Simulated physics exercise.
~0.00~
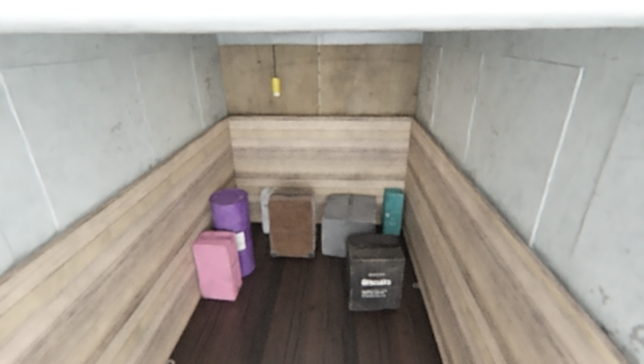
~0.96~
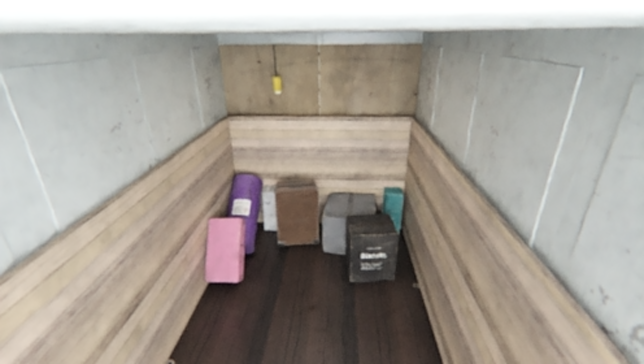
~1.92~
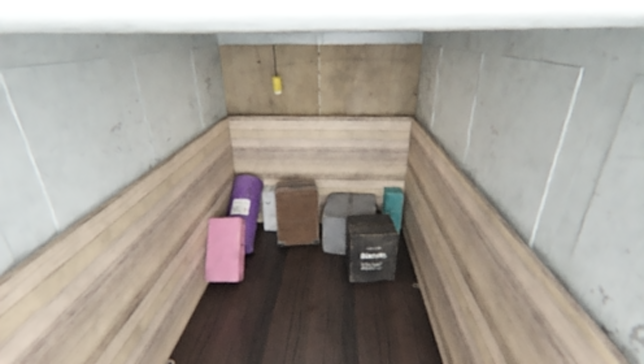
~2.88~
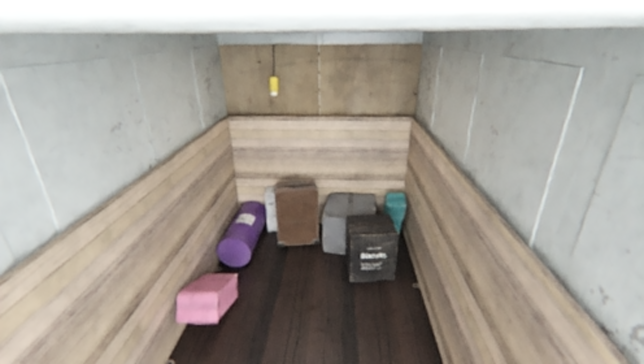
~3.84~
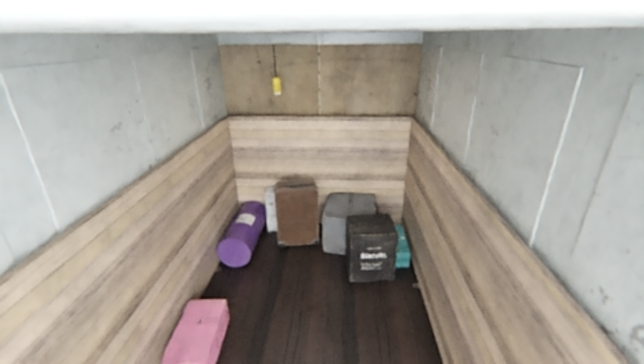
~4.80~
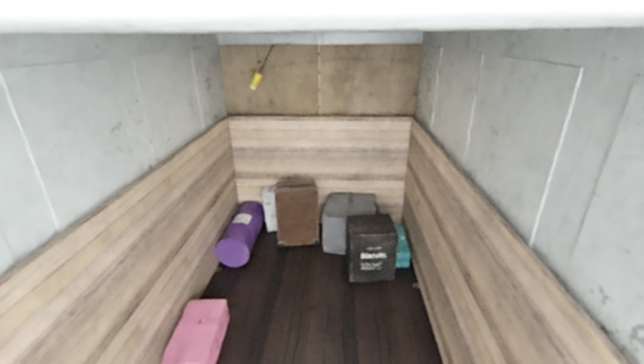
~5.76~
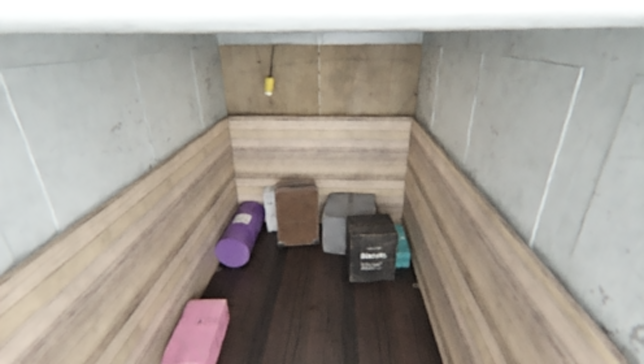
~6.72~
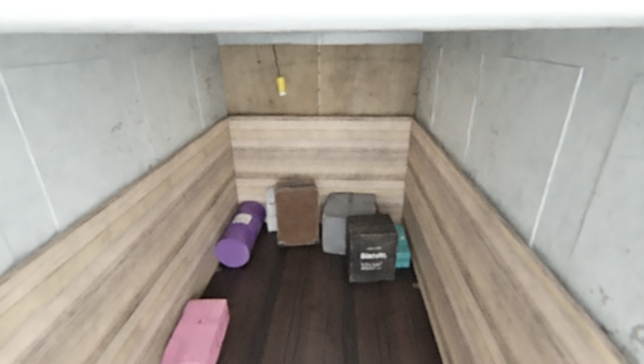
Van load bay with boxes and a case sliding forwards, then pink box, purple drum and turquoise box toppling and lying still.
